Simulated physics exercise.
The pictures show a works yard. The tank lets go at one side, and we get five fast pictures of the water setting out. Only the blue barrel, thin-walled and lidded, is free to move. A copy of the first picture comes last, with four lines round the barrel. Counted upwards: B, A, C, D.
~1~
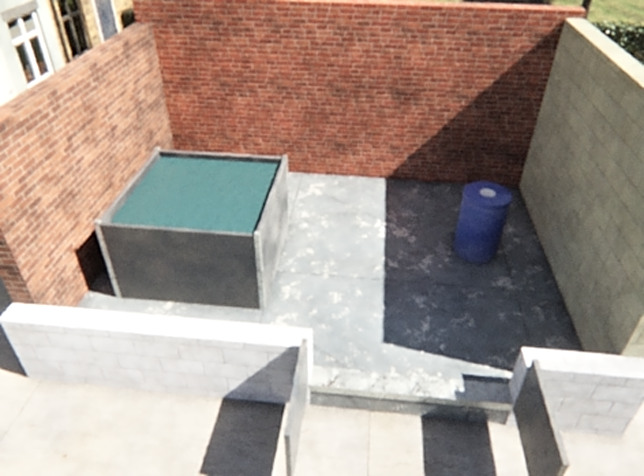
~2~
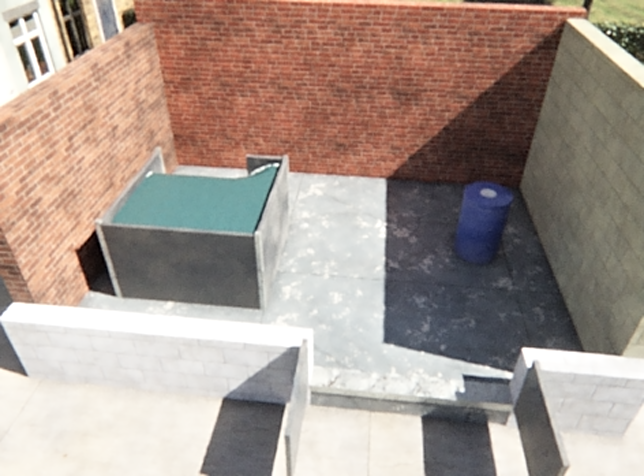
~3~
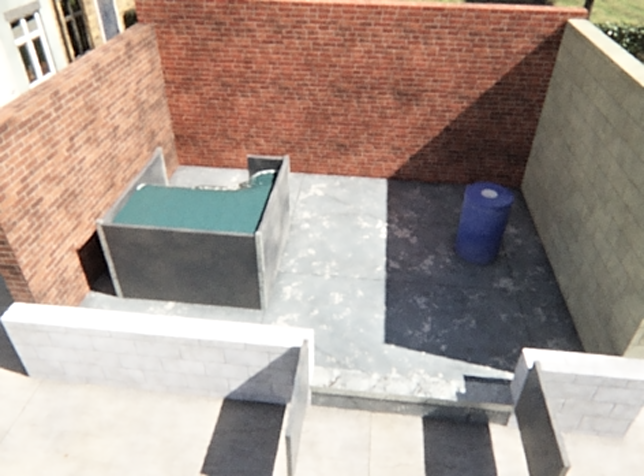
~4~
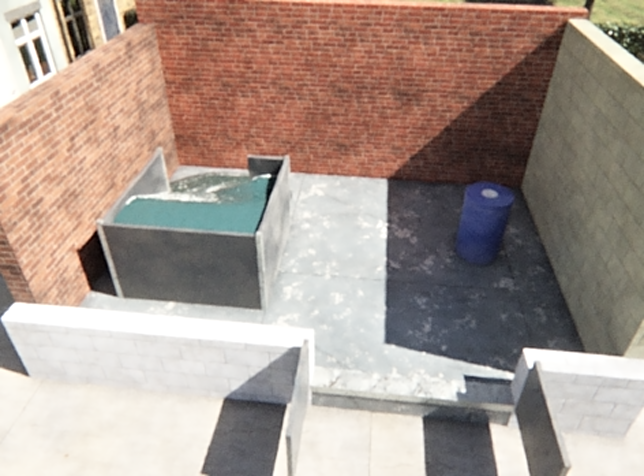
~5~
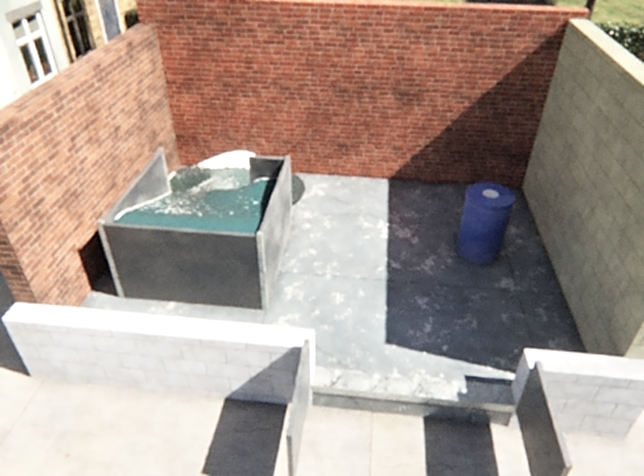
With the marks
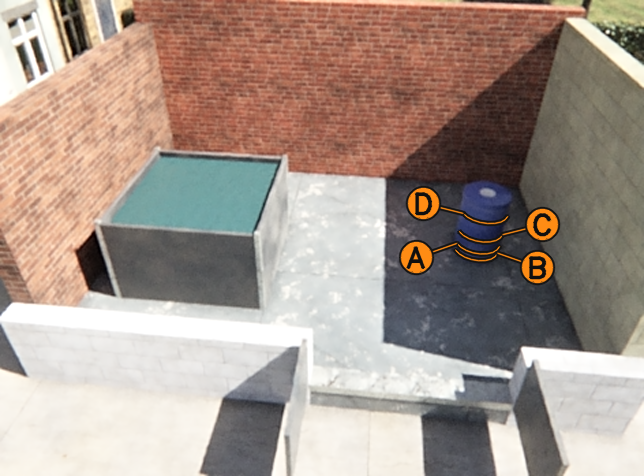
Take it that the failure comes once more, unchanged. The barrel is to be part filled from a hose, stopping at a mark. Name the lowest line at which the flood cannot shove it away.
Level C just does it.
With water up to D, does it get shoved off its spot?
No.
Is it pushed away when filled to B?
Yes, it does.
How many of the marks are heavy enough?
Two.
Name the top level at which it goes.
A it is.
On the marked copy, A at (480, 253); B at (478, 260); C at (483, 242); D at (487, 223); from the bottom up B, A, C, D.
For level A, it is pushed about 4 times its own width away.
For level B, it is washed out through the gate.
For level C, it does not move.
For level D, it does not move.
